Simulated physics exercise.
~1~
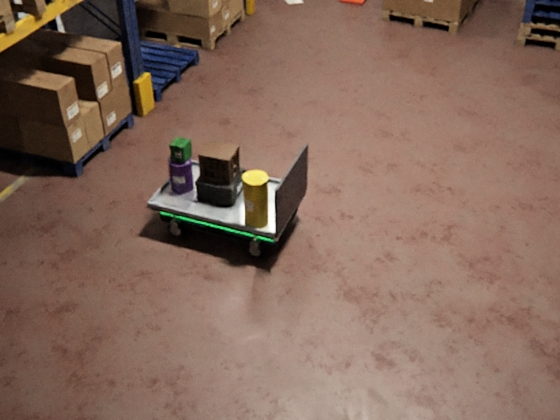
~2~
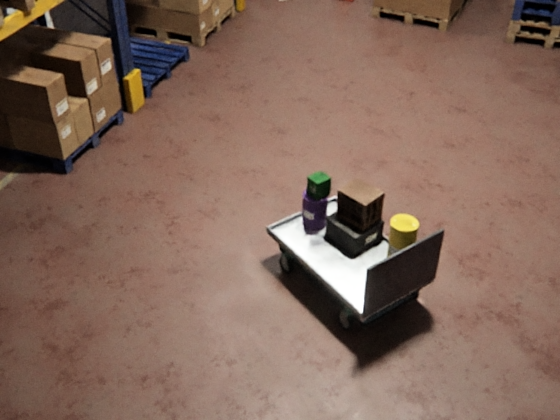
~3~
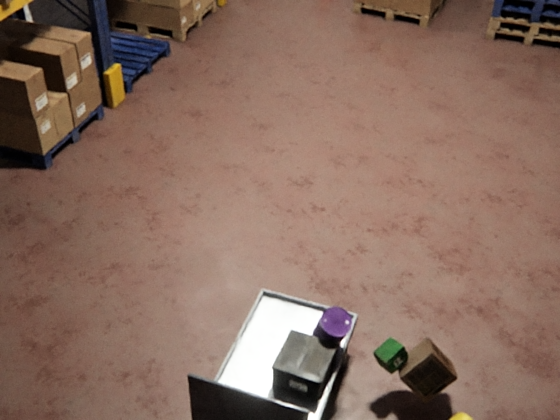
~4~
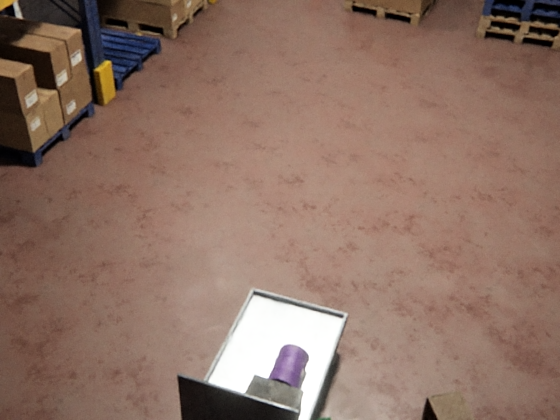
A flatbed cart turning sharply across a warehouse floor, shedding a yellow canister and two boxes, a purple canister tipping over on deck.
